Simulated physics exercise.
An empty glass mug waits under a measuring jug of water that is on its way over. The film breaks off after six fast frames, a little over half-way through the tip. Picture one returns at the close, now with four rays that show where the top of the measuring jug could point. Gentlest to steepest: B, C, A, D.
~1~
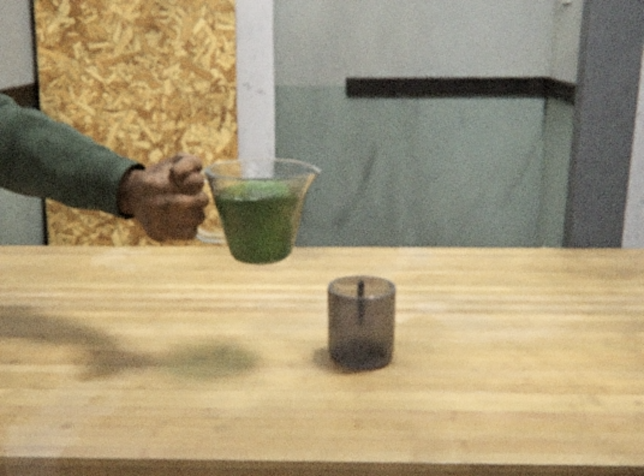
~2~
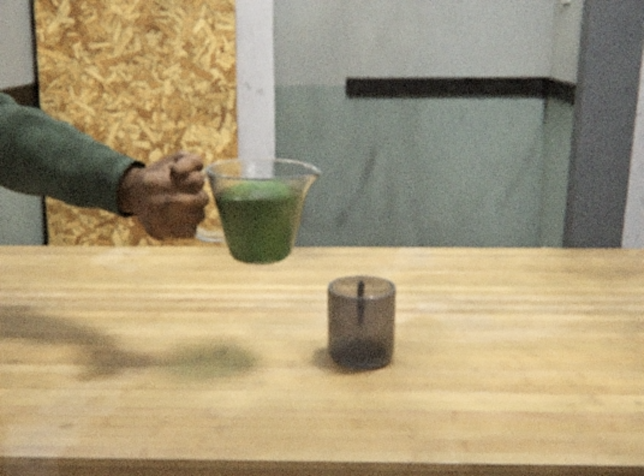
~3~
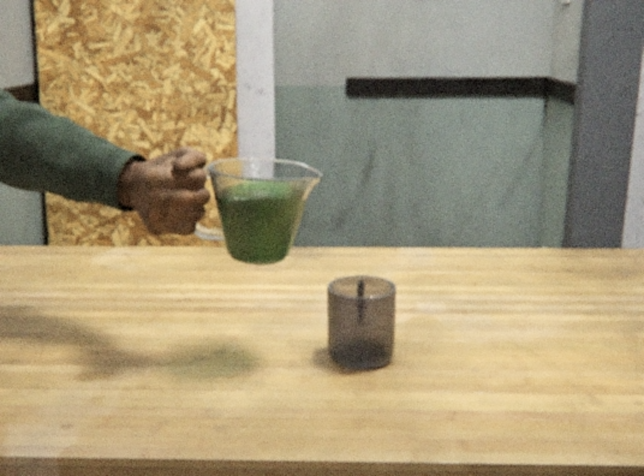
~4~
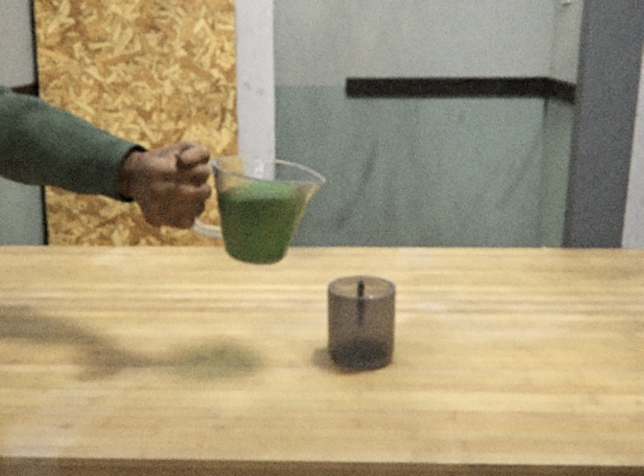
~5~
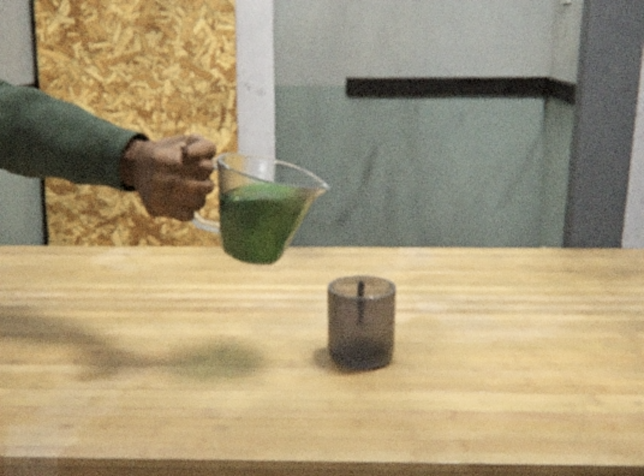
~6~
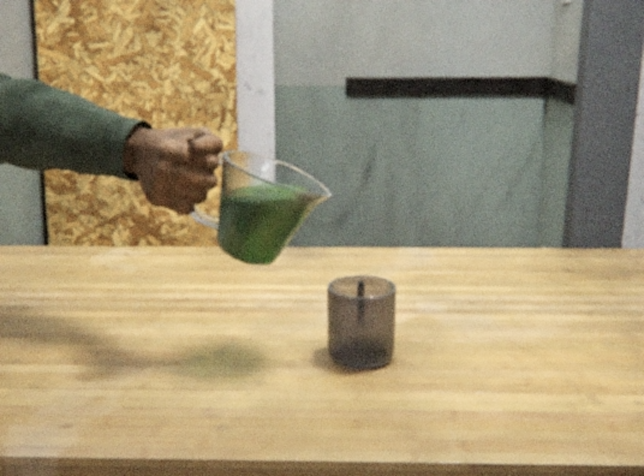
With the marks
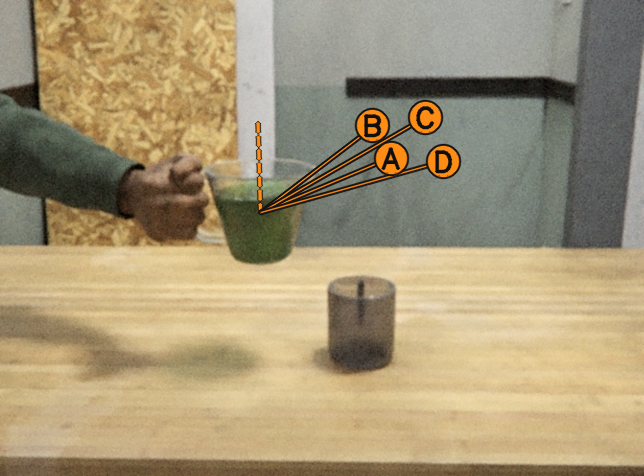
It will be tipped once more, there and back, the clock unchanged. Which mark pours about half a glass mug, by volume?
Use line B.
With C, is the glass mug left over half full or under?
Over.
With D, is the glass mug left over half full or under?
Over half.
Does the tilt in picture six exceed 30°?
No.
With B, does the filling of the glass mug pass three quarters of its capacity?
No, less.
In orange, A at (375, 164); B at (359, 137); C at (410, 125); D at (426, 166).
With A, the glass mug ends with about 84 % of what it can hold.
With B, the glass mug ends with about 50 % of what it can hold.
With C, the glass mug ends with about 68 % of what it can hold.
With D, the glass mug ends with about 93 % of what it can hold; 6 % of the water is spilt.
